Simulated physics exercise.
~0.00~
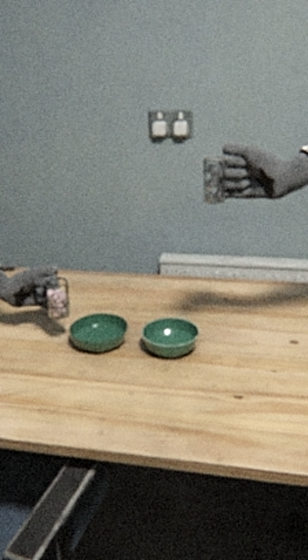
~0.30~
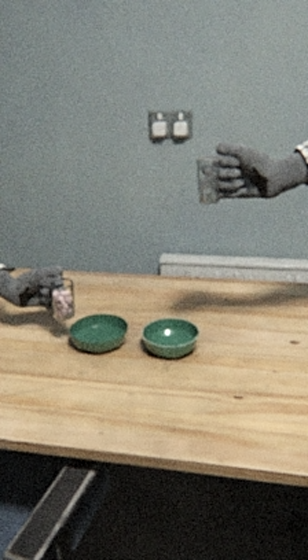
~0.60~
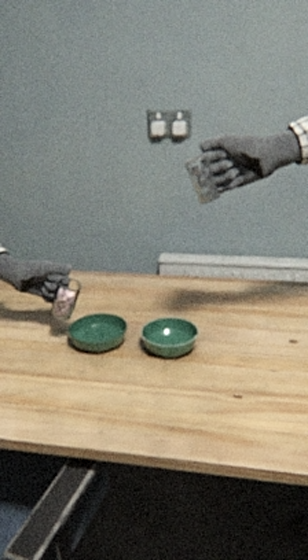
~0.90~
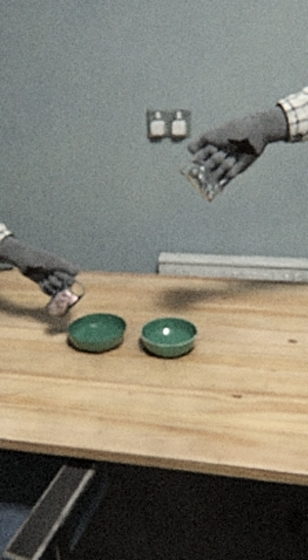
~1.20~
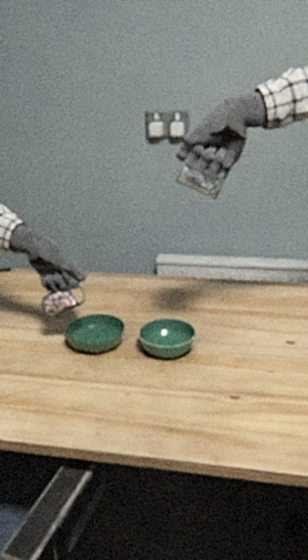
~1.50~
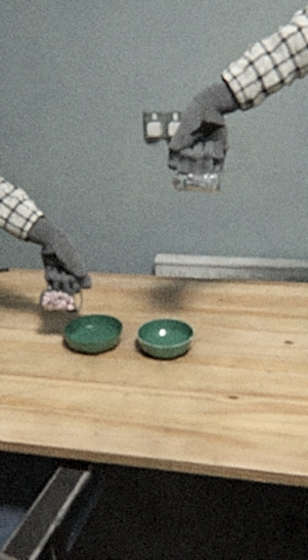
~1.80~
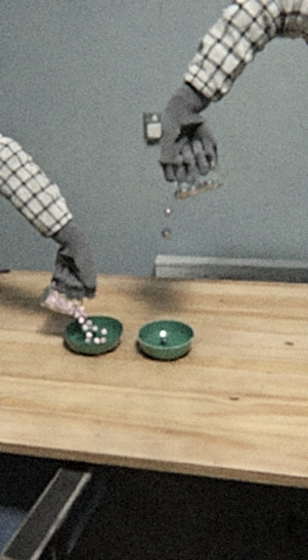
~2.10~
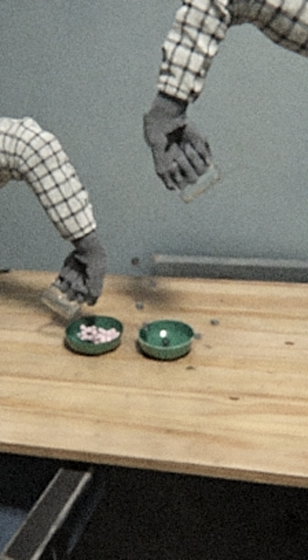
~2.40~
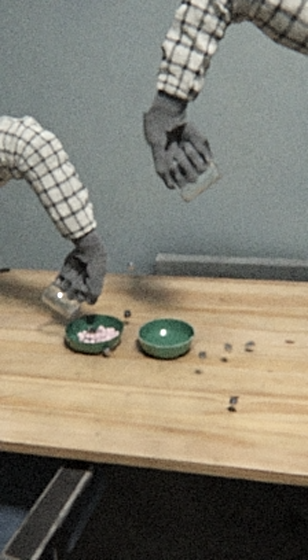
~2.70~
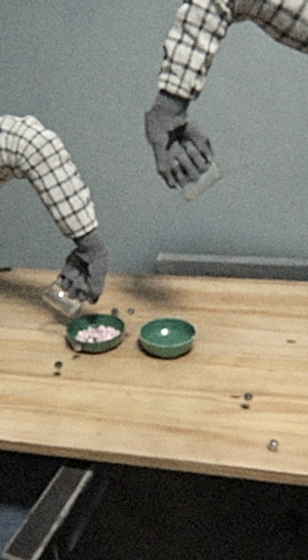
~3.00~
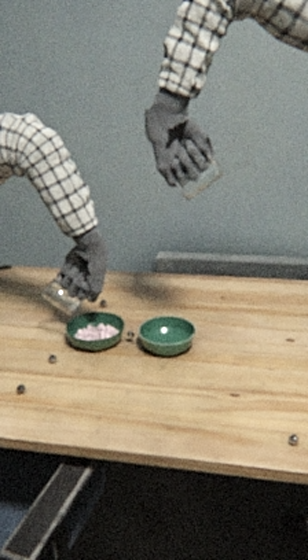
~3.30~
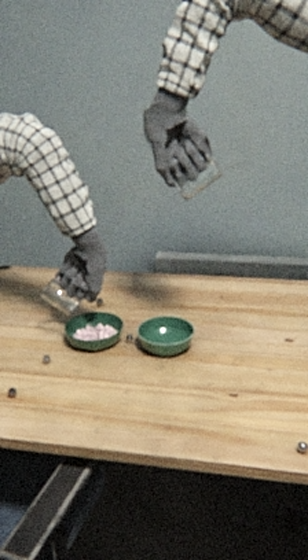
Two gloved hands tip cups, filling the left dish while the right cup's pieces scatter outside.
